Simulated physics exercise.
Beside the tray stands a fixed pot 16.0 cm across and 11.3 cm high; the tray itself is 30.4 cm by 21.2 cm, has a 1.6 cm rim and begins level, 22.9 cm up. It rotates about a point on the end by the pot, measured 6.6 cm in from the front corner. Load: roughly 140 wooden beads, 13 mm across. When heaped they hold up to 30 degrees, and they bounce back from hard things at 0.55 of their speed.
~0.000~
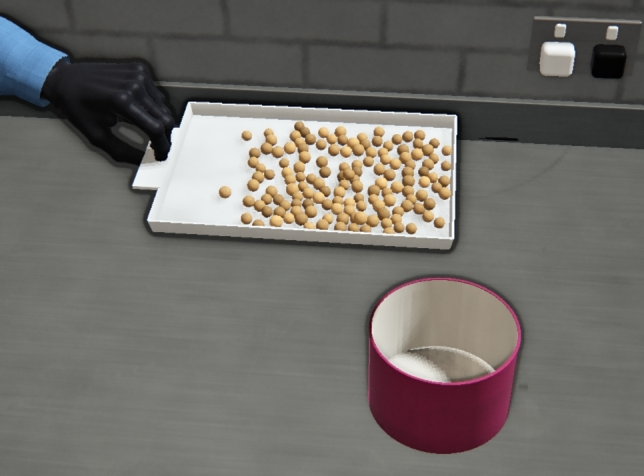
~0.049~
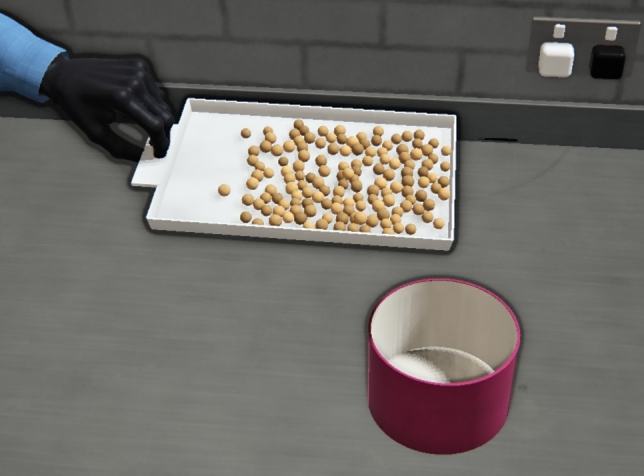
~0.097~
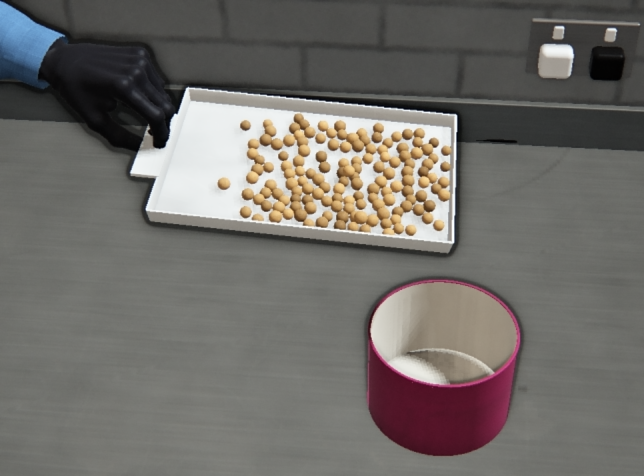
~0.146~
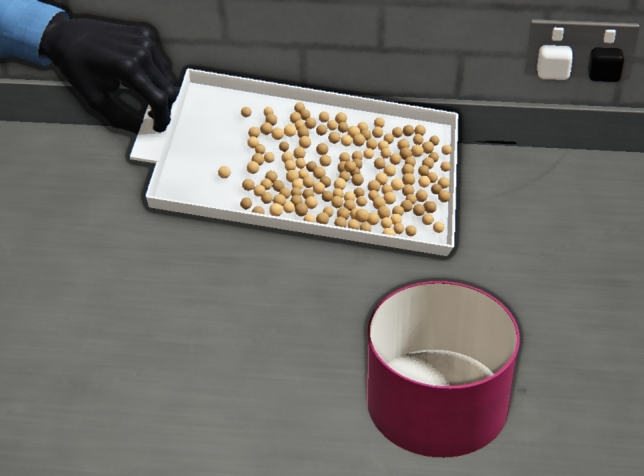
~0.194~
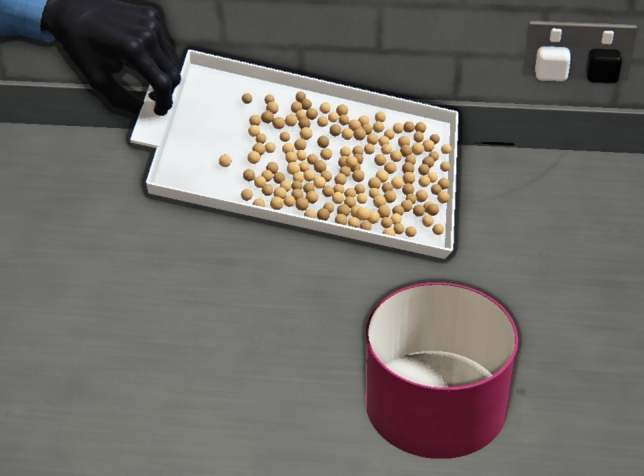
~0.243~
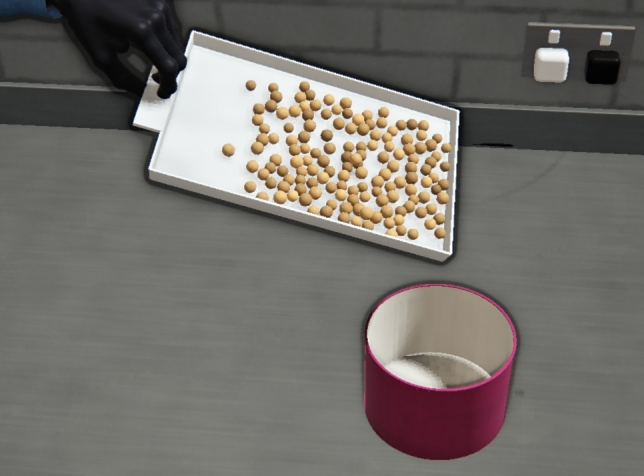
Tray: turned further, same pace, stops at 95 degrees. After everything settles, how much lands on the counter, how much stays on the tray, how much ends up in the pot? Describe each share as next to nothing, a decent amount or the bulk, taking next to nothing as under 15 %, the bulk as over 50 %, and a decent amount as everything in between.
Counter: I'd expect a modest amount; tray: I'd expect little or nothing; pot: I'd expect the greater amount.
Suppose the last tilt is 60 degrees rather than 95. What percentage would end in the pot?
Around 0 per cent, then.
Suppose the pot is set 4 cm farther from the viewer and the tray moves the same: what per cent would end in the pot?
I'd say some 75 per cent would end up there.
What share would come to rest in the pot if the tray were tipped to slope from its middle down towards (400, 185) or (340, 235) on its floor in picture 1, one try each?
Approximately 30 percent, then 70 percent.
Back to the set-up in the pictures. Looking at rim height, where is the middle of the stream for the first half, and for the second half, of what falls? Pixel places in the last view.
The first half passes near (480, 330) and the second half near (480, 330).
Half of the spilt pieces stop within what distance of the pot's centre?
Some 22 cm, give or take.
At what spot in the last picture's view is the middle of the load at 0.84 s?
Near (441, 176).
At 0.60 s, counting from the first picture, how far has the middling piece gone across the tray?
4 cm.
After 0.60 s, tilt 56 degrees; the tray holds 100 %, the pot 0 %.
After 0.84 s, tilt 81 degrees; the tray holds 95 %, the pot 0 %.
Then, at 1.19 s, tilt 95 degrees; the tray holds 10 %, the pot 55 %.
By 2.4 s all is still; counter 30 %, tray 0 %, pot 70 %.
